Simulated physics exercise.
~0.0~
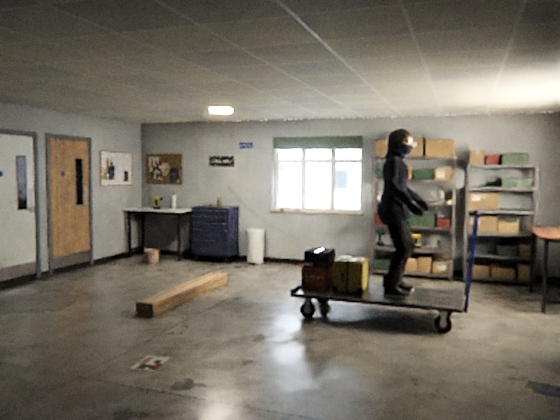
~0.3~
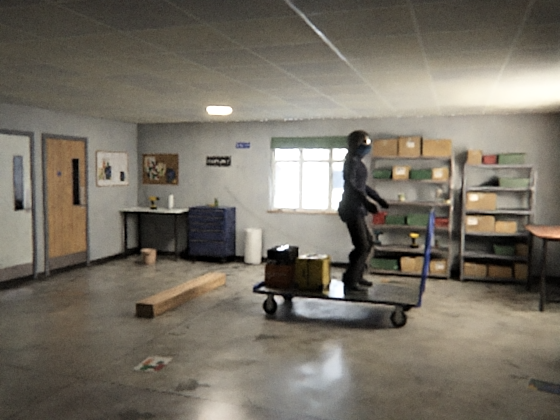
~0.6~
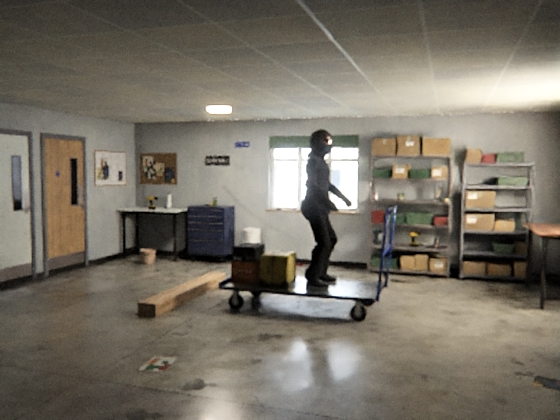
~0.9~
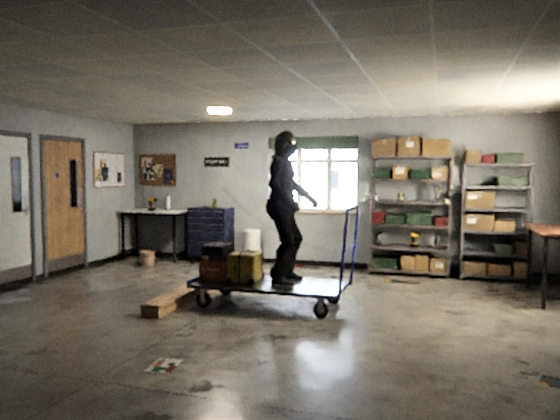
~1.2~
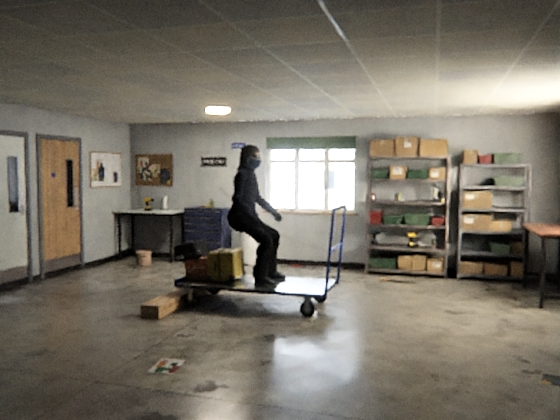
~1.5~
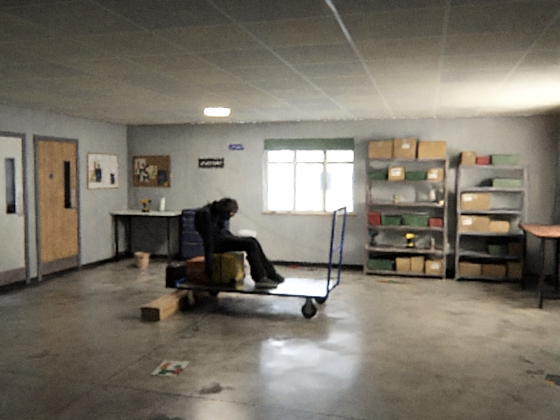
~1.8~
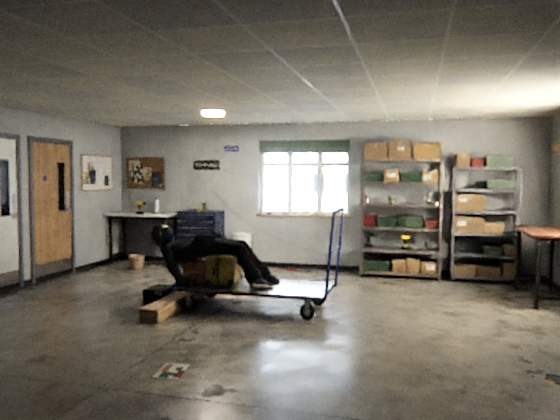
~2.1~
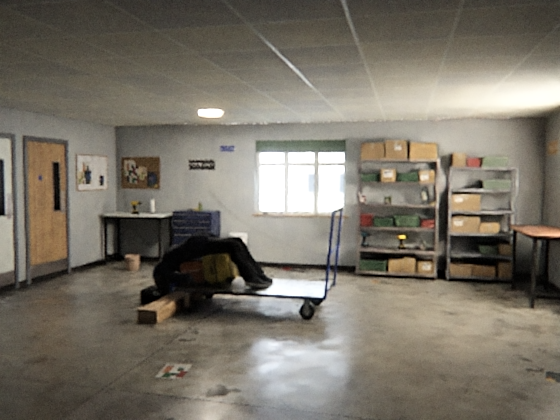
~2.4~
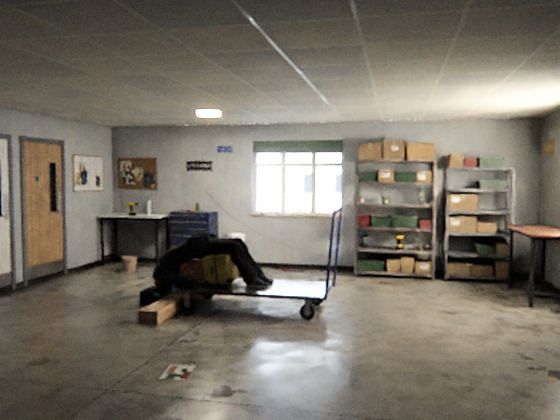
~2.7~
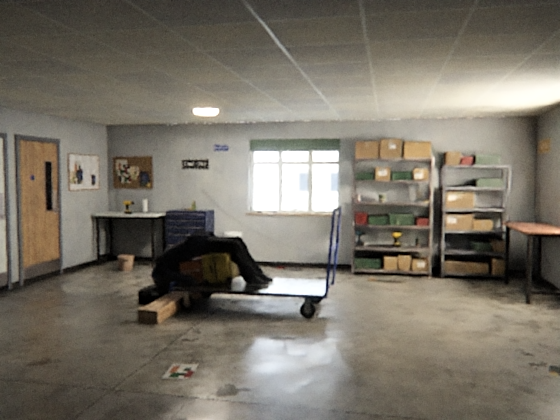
A dark-clothed figure stands on a flat blue trolley in a grey storeroom, seen from the side, with shelves of boxes, a window and doors behind. At the trolley's left end sit a black parcel, a yellow suitcase and an orange parcel, and a wooden kerb lies on the floor ahead. The trolley rolls left until it stops against the kerb. The black parcel tips over the front edge and lands upside down on the floor, while the figure drops backward over the remaining luggage. It ends slumped there, hips over the deck, with the suitcase and orange parcel still aboard.
